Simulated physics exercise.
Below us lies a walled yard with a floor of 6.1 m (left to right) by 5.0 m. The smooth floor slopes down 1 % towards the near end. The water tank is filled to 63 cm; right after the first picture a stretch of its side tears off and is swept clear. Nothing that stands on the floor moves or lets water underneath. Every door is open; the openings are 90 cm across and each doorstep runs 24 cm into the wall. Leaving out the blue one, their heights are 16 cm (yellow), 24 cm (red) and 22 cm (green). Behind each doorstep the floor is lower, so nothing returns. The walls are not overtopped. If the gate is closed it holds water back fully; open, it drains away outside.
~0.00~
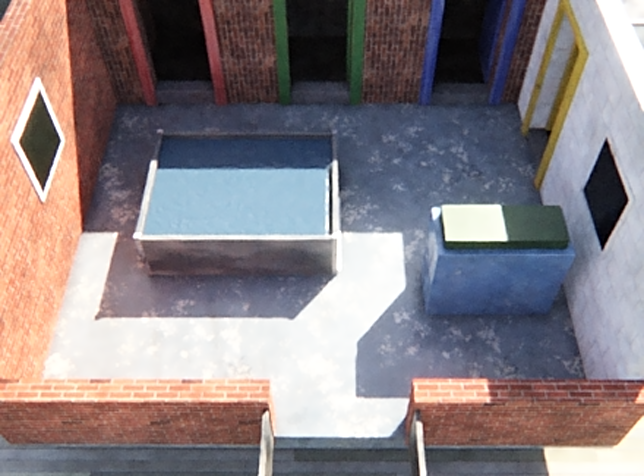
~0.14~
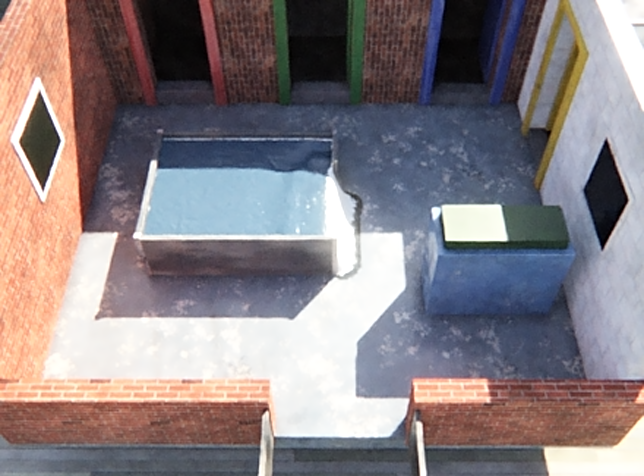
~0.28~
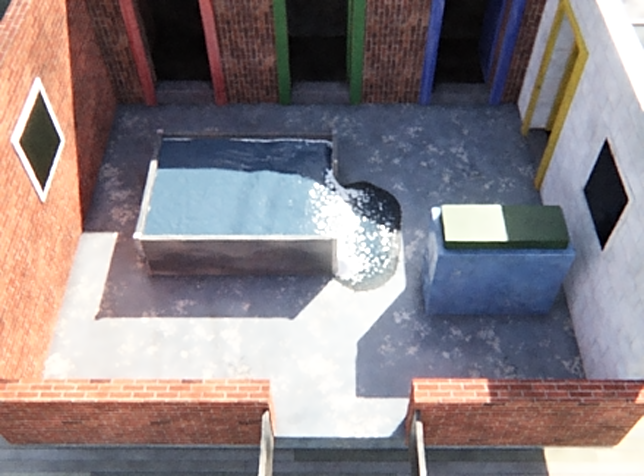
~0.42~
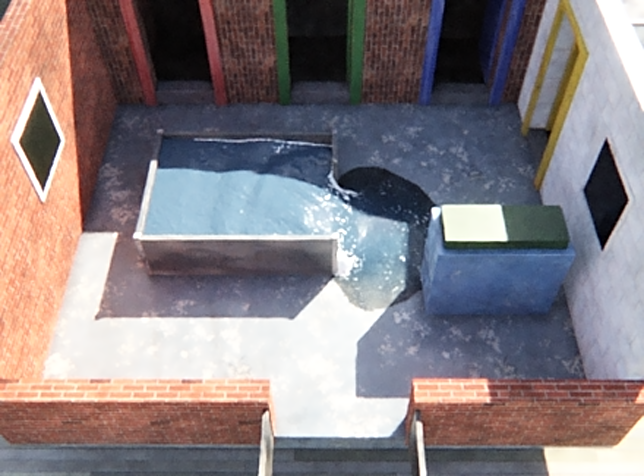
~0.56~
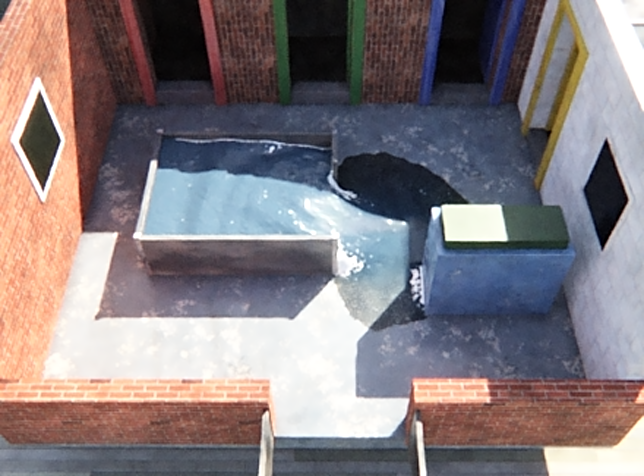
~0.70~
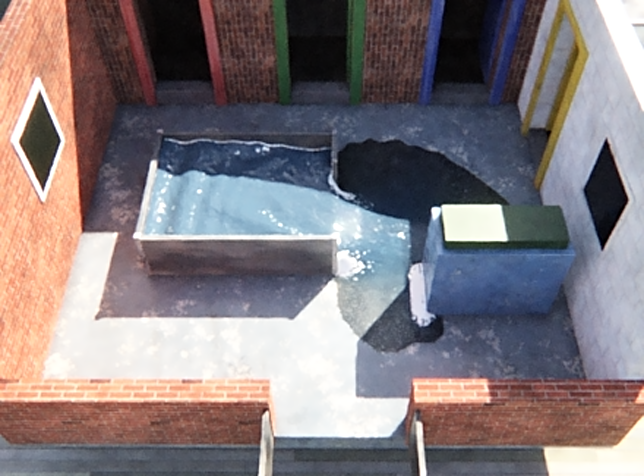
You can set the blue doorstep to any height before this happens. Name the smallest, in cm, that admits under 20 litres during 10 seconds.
It would have to be roughly 19 cm high.
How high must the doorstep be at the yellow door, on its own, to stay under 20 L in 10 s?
About 16 cm at yellow.
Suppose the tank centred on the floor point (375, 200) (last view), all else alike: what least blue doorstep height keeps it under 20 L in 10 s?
Some 22 cm.
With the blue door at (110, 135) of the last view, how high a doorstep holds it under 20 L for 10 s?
About 12.5 cm.
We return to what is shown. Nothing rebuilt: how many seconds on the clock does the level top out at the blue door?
Near 3.2 s.
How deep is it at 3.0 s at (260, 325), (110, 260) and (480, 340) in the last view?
Roughly 0, 0 and 6 cm, in turn.
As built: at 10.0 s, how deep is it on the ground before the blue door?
About 6.5 cm.
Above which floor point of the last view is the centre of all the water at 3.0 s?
Around (375, 230).
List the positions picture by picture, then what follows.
The first frame shows still water, 63 cm deep, in the water tank at (243, 186); the blue door at (469, 48) is dry.
In the second frame, water pours out at (333, 221) and has run 0.3 m, to (355, 261); about 8 cm deep outside, 63 cm at the back.
In the third frame, the gap is at (333, 224), the front 0.8 m out at (395, 220); the back of the water tank holds 63 cm.
In the fourth frame, the gap is at (333, 225), the front 1.4 m out at a hidden place; the back of the water tank holds 63 cm.
In the fifth frame, the gap is at (333, 225), the front 1.8 m out at a hidden place; the back of the water tank holds 63 cm.
In the sixth frame, water pours out at (333, 224) and has run 2.5 m, to a hidden place; about 6 cm deep outside, 59 cm at the back; the blue door at (469, 48), 3.2 m from the gap, is still 1.3 m from the nearest water.
After 1.4 s water covers 30 % of the floor, deepest (44 cm) near (544, 253); it has not reached the blue door.
After 3.0 s water covers 45 % of the floor, deepest (33 cm) near (512, 117); 23 cm at the blue door, 5 litres in over its 18 cm doorstep.
After 10.0 s water covers 95 % of the floor, deepest (13 cm) near (232, 414); 7 cm at the blue door, 23 litres in over its 18 cm doorstep.
At the blue door as built, the water arrived by 1.8 s and peaked near 23 cm at 3.2 s.
With a doorstep of 17 cm, 28 litres would have come in within the 10 s; with 22.5 cm, 8 litres. So under 20 litres takes about 19 cm.
